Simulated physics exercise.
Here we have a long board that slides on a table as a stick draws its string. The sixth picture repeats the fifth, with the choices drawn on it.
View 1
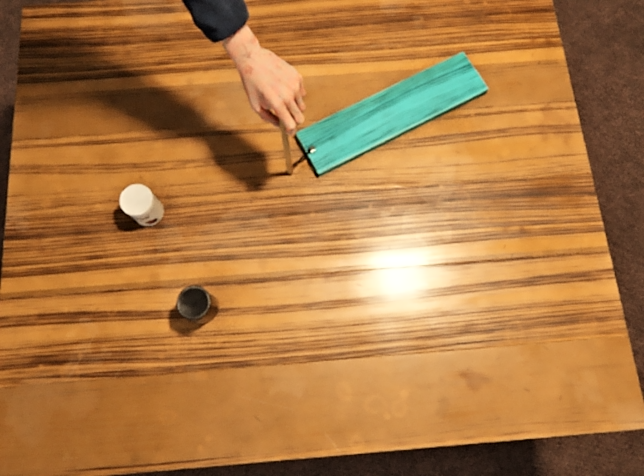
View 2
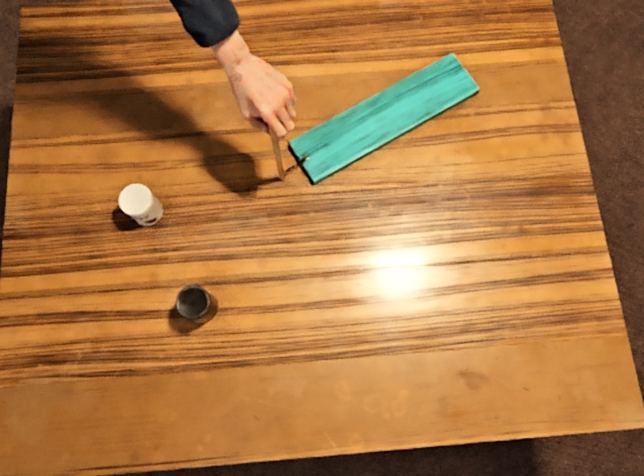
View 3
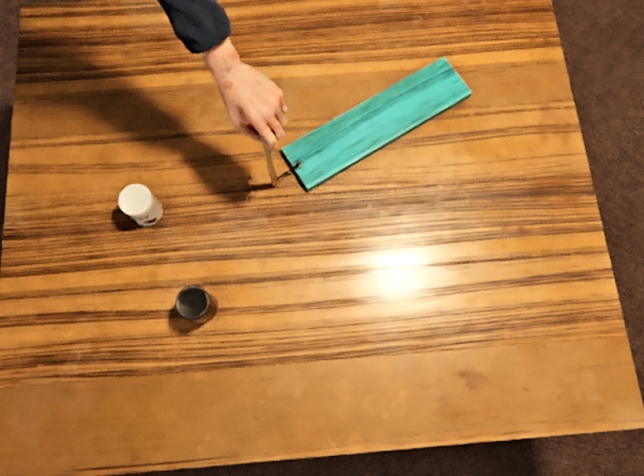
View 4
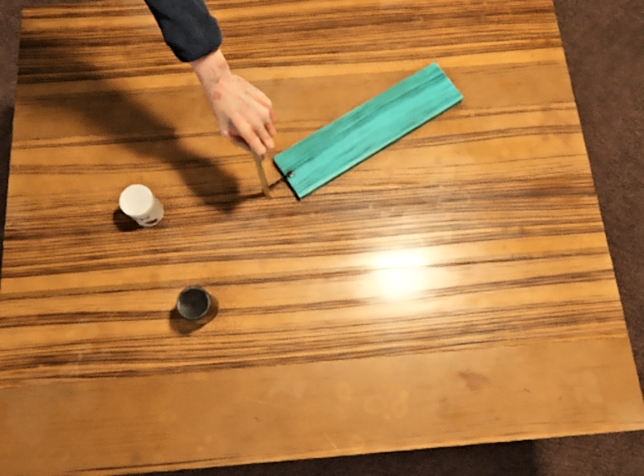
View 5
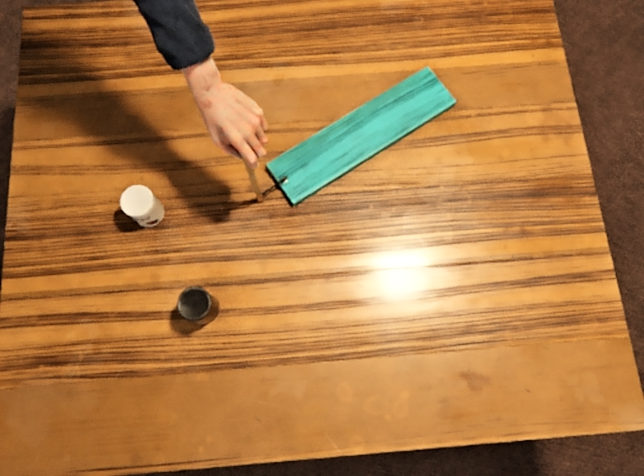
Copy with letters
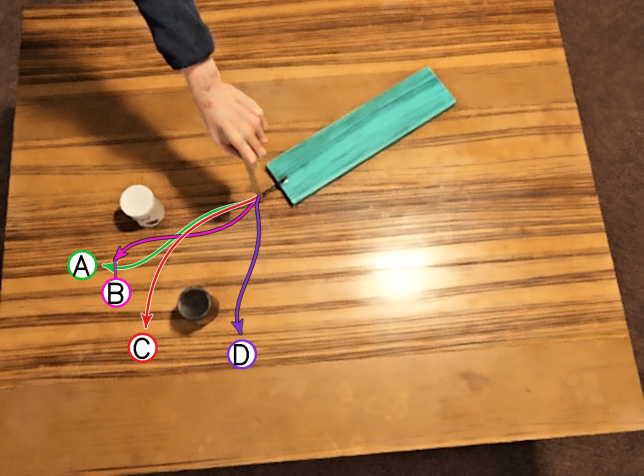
Turquoise board sliding a short way down and left across a wooden table as a hand draws it with a stick.
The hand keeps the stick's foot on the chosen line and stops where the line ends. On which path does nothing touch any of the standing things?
Only D misses them all.
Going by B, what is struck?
It is the white jar.
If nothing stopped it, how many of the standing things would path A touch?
In all, one.
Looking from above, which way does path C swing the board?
It turns anticlockwise.
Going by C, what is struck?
The black jar.
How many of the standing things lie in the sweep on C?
In all, one.
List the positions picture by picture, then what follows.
Black jar (198, 305); turquoise board (393, 110); white jar (143, 206), in the first picture.
Turquoise board (386, 115); white jar (142, 206), in the second picture.
Turquoise board (378, 120); white jar (142, 206), in the third picture.
Turquoise board (370, 127); white jar (143, 206), in the fourth picture.
Turquoise board (363, 132); white jar (144, 207); black jar (199, 306), in the fifth picture.
On the marked copy, A from (259, 196) via (177, 236) to (103, 266); B from (259, 196) via (191, 235) to (115, 260); C from (259, 196) via (179, 240) to (145, 327); D from (259, 196) via (253, 263) to (241, 333).
With D. Early on, foot of the stick (258, 244), middle of the board (344, 155).
Further on, foot of the stick (243, 290), middle of the board (320, 188).
At the end, foot of the stick (241, 334), middle of the board (304, 218); nothing has been touched.
As for the rest, A meets the white jar; B meets the white jar; C meets the black jar.
